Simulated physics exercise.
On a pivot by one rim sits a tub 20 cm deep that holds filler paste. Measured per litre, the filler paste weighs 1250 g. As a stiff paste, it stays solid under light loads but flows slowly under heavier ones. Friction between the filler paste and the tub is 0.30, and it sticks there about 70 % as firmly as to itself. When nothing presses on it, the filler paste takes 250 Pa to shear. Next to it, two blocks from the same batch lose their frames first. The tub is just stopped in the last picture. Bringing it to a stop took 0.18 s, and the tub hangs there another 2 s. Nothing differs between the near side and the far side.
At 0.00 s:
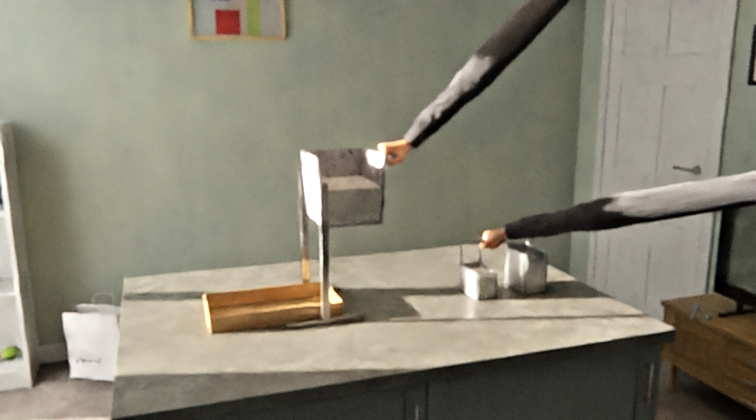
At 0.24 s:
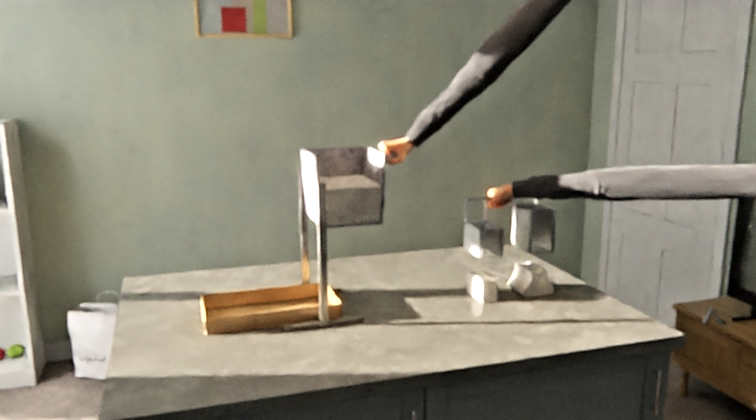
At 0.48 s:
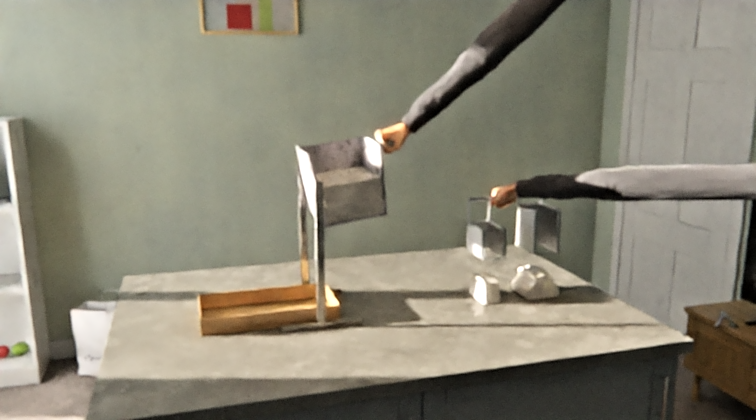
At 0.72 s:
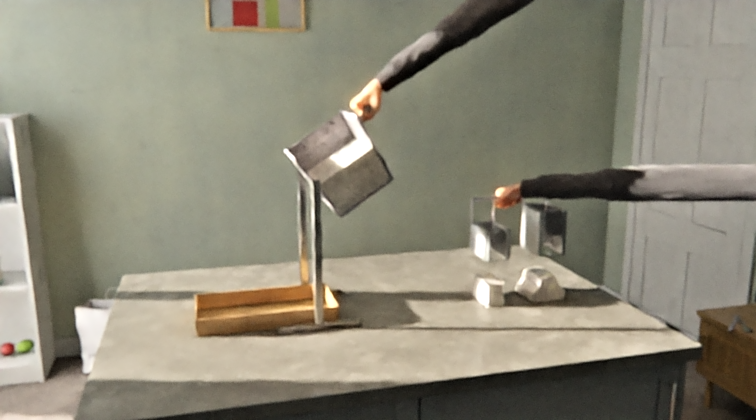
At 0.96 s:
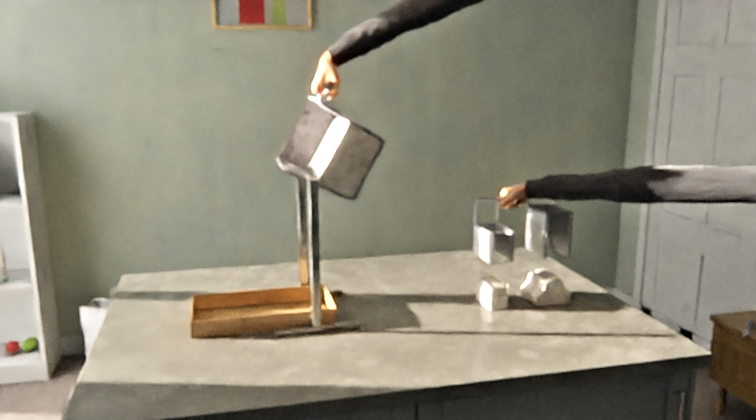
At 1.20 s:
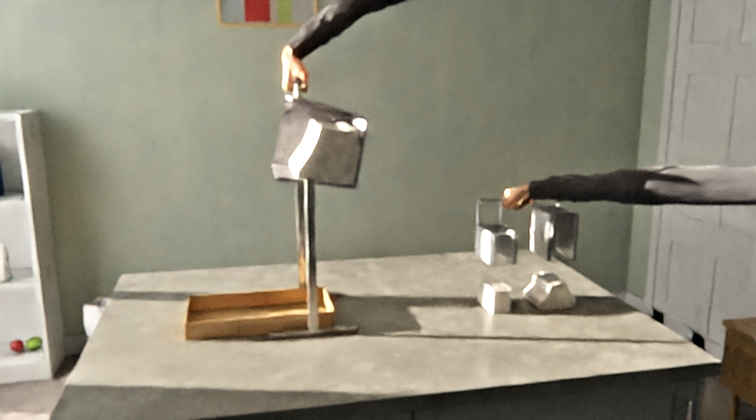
In a green-walled room, one hand lifted two metal molds off pale blocks on a table, the right one slumping more, and then another hand tilted a raised tub steeply leftward above a wooden tray.
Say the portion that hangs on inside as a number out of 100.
Expect roughly 100 %.
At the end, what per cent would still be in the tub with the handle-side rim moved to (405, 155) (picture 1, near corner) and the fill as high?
The tub would keep roughly 65 percent.
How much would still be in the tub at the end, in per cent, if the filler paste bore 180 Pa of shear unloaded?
It would come to about 85 %.
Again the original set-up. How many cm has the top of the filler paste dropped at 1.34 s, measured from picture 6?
About 2 cm.
After 1.34 s, the tub is at 78 degrees and holds 100 %.
After 1.51 s, the tub is at 78 degrees and holds 100 %.
After 1.68 s, the tub is at 78 degrees and holds 100 %.
After 1.85 s, the tub is at 78 degrees and holds 100 %.
After 3.20 s, the tub is at 78 degrees and holds 100 %.
